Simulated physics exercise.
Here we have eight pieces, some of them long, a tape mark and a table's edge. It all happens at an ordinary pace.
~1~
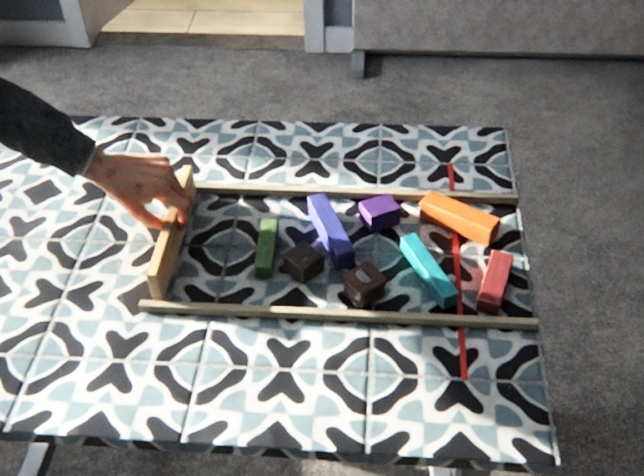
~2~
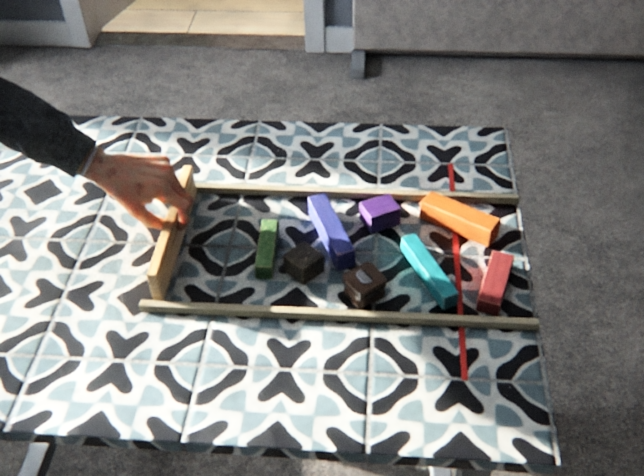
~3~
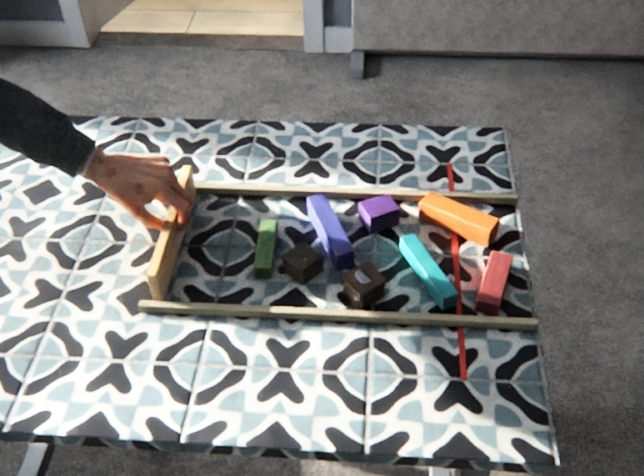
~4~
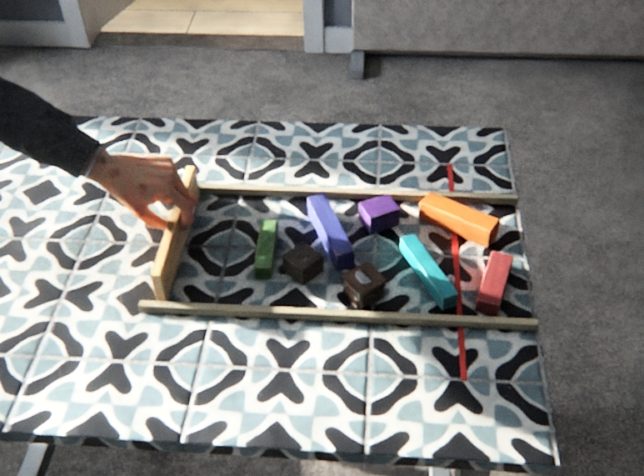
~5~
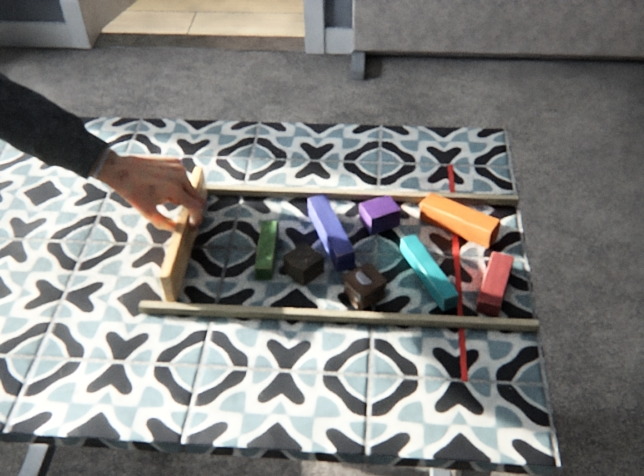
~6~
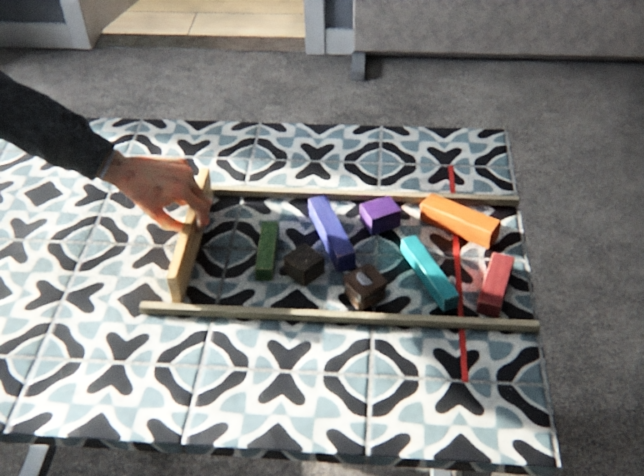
A hand slides a wooden board slightly right between two rails toward still, colourful blocks.
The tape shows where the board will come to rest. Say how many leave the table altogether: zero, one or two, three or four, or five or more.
In the end the number that fall off is one or two.
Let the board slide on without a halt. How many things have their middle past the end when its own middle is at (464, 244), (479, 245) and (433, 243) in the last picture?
In that order 2, 3 and 0.
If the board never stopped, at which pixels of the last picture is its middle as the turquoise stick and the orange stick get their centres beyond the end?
Its middle is around (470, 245) and around (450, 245).
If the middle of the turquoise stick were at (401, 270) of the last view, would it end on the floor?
The turquoise stick does not fall.
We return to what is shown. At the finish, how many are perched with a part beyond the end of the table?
0 of them.
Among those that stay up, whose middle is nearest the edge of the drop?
The turquoise stick ends nearest.
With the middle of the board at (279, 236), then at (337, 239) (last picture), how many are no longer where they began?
The counts are 2 and 5.
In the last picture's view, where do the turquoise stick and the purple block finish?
Near (517, 277) and (498, 209).
Early on, none off yet; red bar at rest near (496, 284); orange stick at rest near (459, 220); turquoise stick at rest near (429, 272).
A while later, none off yet; red bar at rest near (499, 285); orange stick travelled a little near (498, 224); turquoise stick travelled a little near (480, 274).
Finally, the number that fall off is one or two; lost, orange stick and red bar.
